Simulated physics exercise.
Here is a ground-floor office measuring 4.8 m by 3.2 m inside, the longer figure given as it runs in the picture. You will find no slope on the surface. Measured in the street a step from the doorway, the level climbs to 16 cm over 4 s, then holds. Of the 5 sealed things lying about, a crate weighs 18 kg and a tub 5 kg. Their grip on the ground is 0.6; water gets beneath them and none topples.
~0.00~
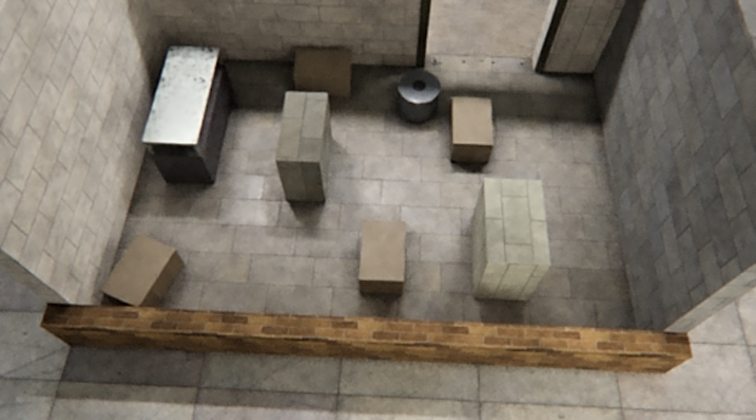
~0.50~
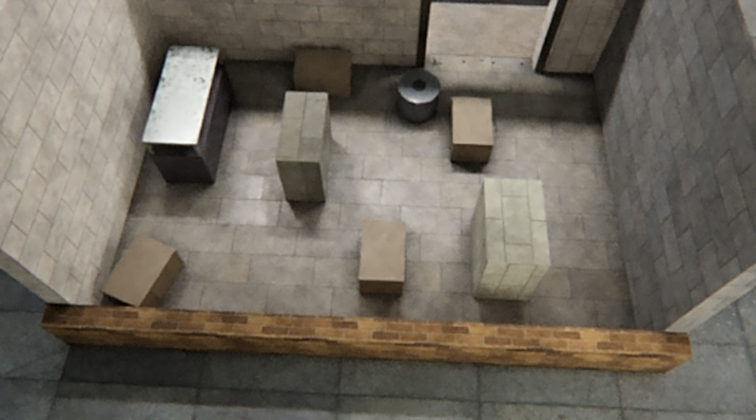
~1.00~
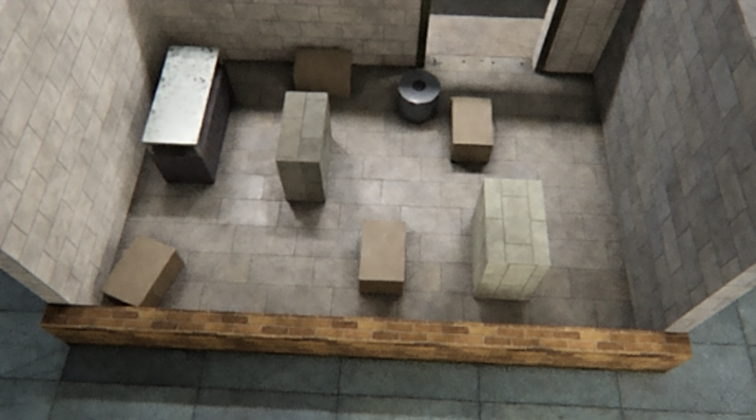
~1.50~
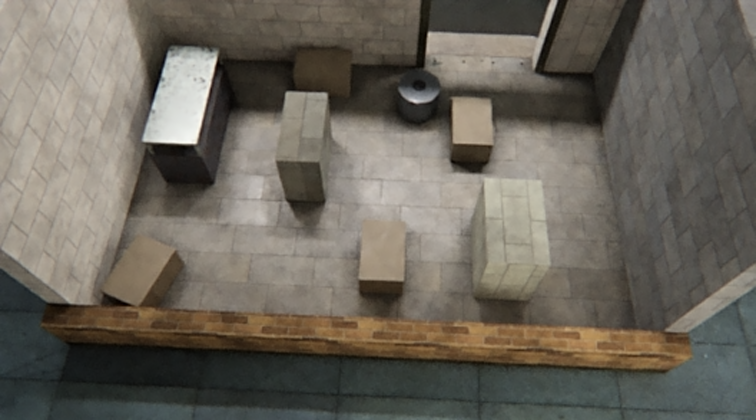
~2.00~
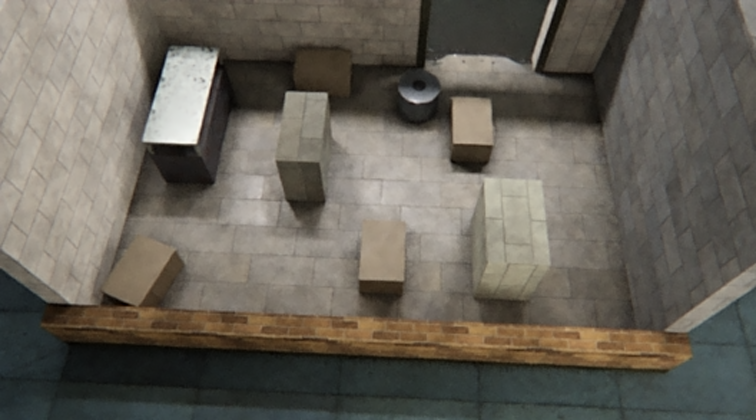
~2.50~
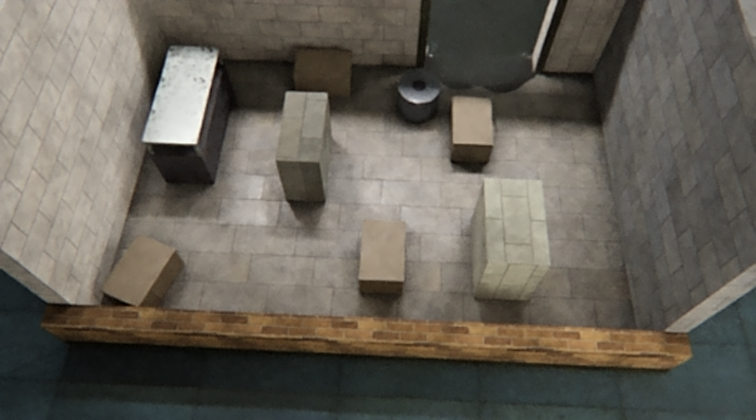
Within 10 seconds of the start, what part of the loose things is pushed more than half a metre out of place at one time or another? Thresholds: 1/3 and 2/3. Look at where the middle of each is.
Most likely only a small minority gets moved that far.
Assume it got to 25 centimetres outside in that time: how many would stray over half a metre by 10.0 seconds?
I count 4 of them in that case.
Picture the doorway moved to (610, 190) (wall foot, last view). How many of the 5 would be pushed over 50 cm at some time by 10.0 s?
Then it comes to 2.
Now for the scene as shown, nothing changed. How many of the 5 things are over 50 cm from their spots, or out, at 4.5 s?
Count then: 0.
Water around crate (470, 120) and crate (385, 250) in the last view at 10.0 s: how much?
About 6 and 6 cm.
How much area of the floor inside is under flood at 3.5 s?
About 1.0 m2 is covered.
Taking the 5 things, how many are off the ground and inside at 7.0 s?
At that moment it comes to 0.
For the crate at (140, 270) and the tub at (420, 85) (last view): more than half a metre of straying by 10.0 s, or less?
Within, beyond.
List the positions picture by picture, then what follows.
A crate at (472, 120), on the bottom; a crate at (138, 269), on the bottom; 0.0 m2 under water; 0 of 5 have shifted, in the first frame.
A crate at (472, 120) rests on the ground; a crate at (138, 269), on the bottom; 0.0 m2 under water; 0 of 5 have shifted, in the second frame.
A crate at (472, 120) rests on the ground; a crate at (138, 269) rests on the ground; 0.0 m2 under water; 0 of 5 have shifted, in the third frame.
A crate at (472, 120) rests on the ground; a crate at (138, 269) rests on the ground; 0.0 m2 under water; 0 of 5 have shifted, in the fourth frame.
A crate at (472, 120) rests on the ground; a crate at (138, 269), on the bottom; 0.0 m2 under water; 0 of 5 have shifted, in the fifth frame.
A crate at (472, 120) rests on the ground; a crate at (138, 269), on the bottom; water covers 0.2 m2; 0 of 5 have shifted, in the sixth frame.
After 3.5 s 0 of 5 are over 50 cm from their spots; 0 afloat.
After 4.5 s 0 of 5 are over 50 cm from their spots; 0 afloat.
After 7.0 s 1 of 5 are over 50 cm from their spots; 0 afloat.
After 10.0 s 1 of 5 are over 50 cm from their spots, and 1 have been at some point; 0 afloat.
